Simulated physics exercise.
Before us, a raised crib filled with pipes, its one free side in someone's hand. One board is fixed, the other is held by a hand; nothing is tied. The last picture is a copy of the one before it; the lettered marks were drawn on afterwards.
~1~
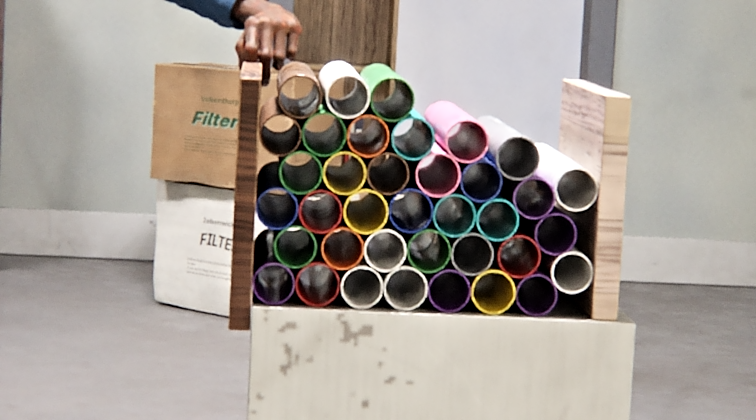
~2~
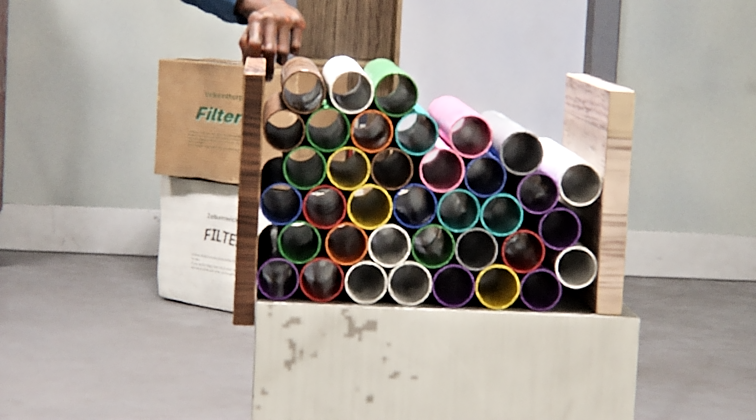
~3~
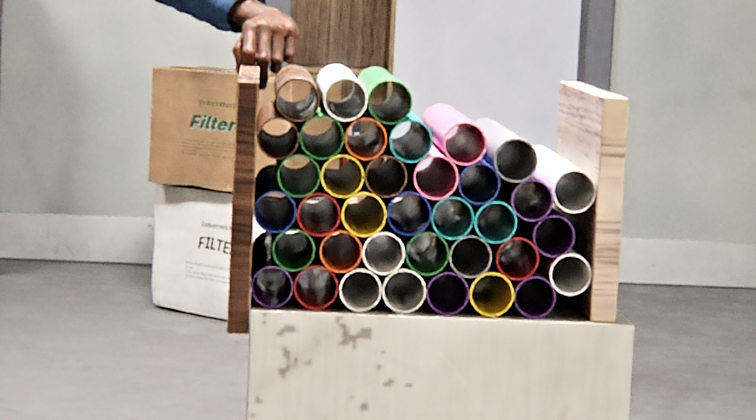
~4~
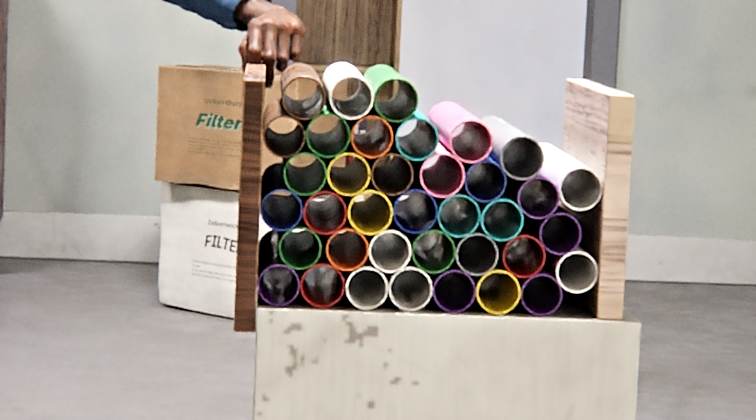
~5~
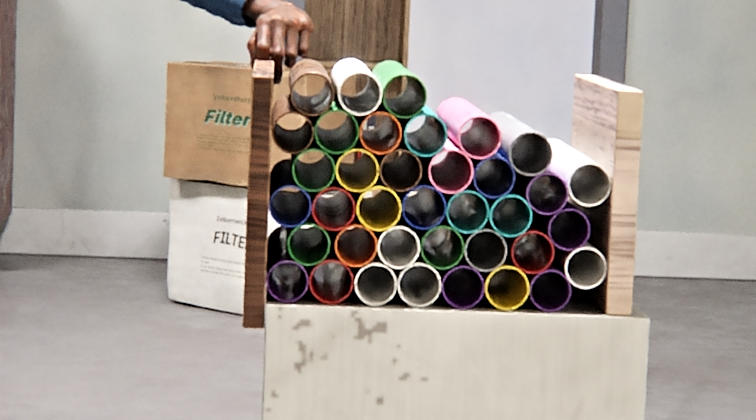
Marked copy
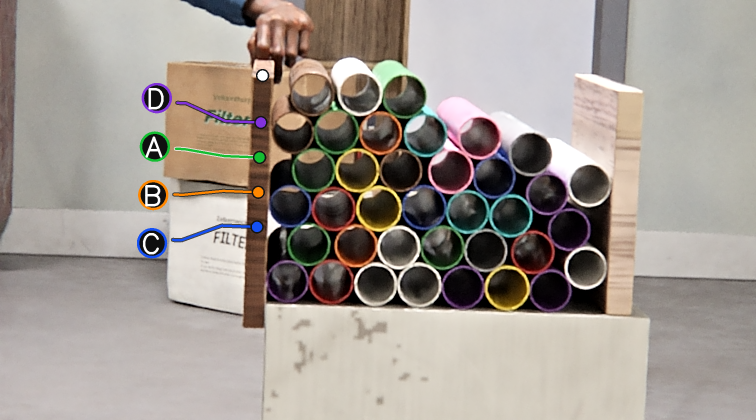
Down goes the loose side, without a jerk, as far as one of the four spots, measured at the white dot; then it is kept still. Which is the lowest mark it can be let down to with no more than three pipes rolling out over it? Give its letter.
Lower it to C and no more.
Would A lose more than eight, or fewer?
At A, fewer than eight.
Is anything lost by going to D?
No.
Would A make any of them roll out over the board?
No.
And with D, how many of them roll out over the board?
It comes to none.
On the marked copy, A at (259, 157); B at (258, 192); C at (257, 227); D at (260, 123); the white dot at (262, 75).
Taking C. A third of the way, top of the board (271, 147).
Two thirds of the way, top of the board (268, 225).
When it is over, top of the board (268, 227), two out over the board.
As for the rest, A none out over the board; B two out over the board; D none out over the board.
